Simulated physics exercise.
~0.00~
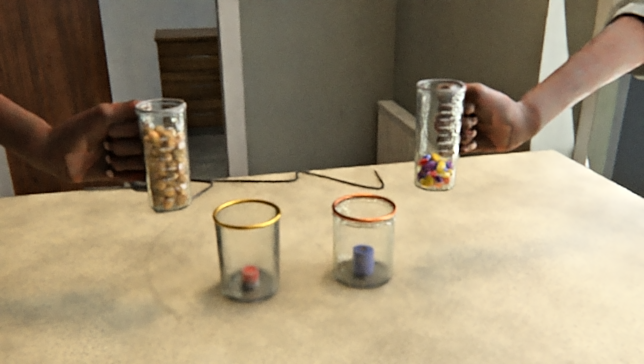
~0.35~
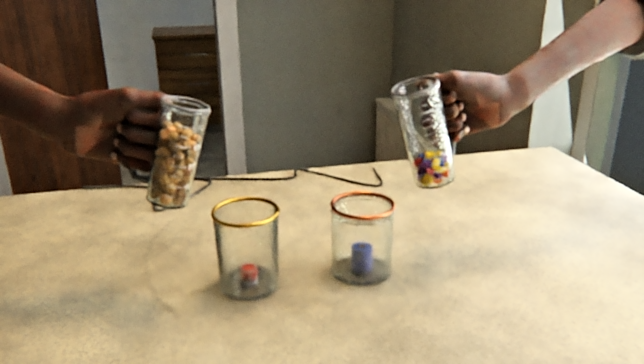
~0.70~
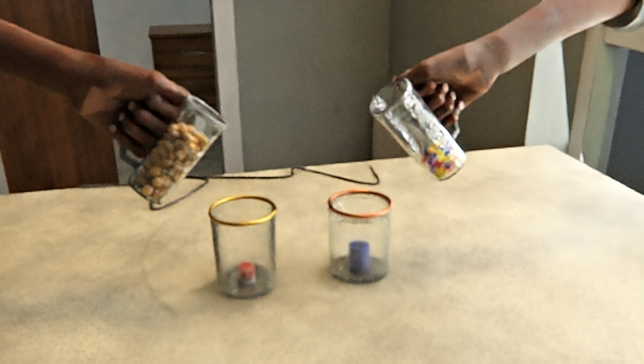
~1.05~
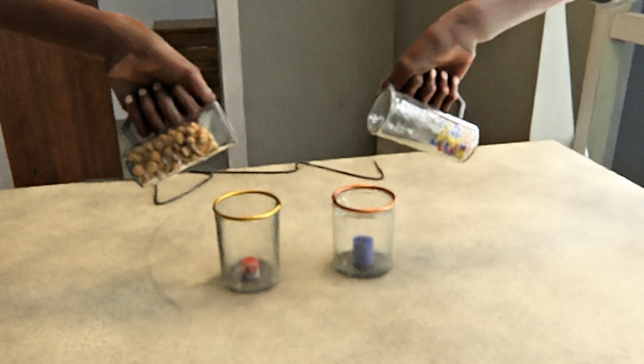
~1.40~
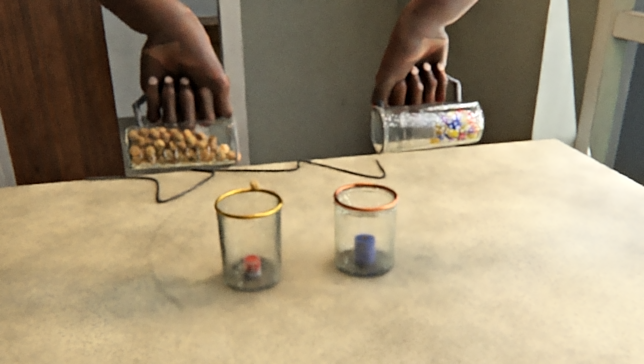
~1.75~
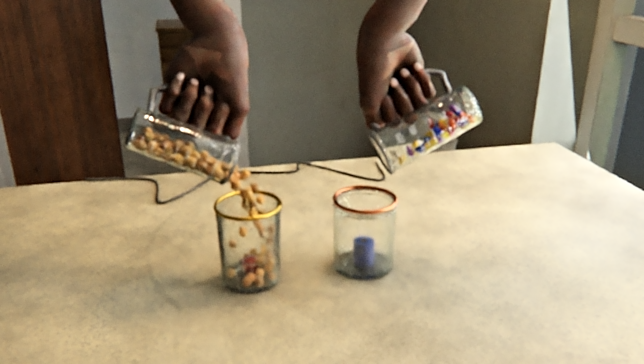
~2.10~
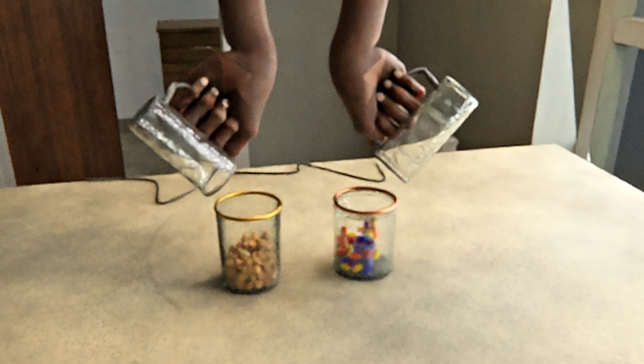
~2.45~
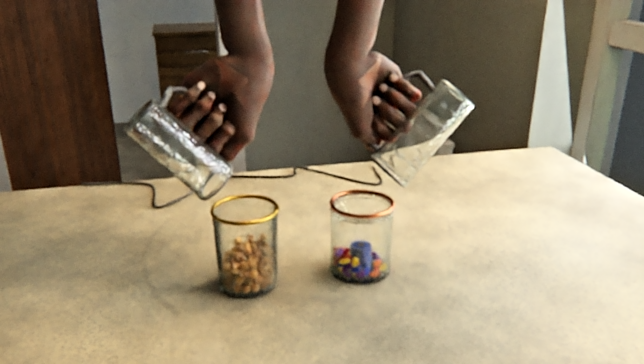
On a pale tabletop, two hands tip clear cups over two glass containers, the left pouring tan nut-like pieces and then the right pouring small multicoloured pieces, until both cups are empty, the red object is buried, and the blue one still shows above its shallower pile.
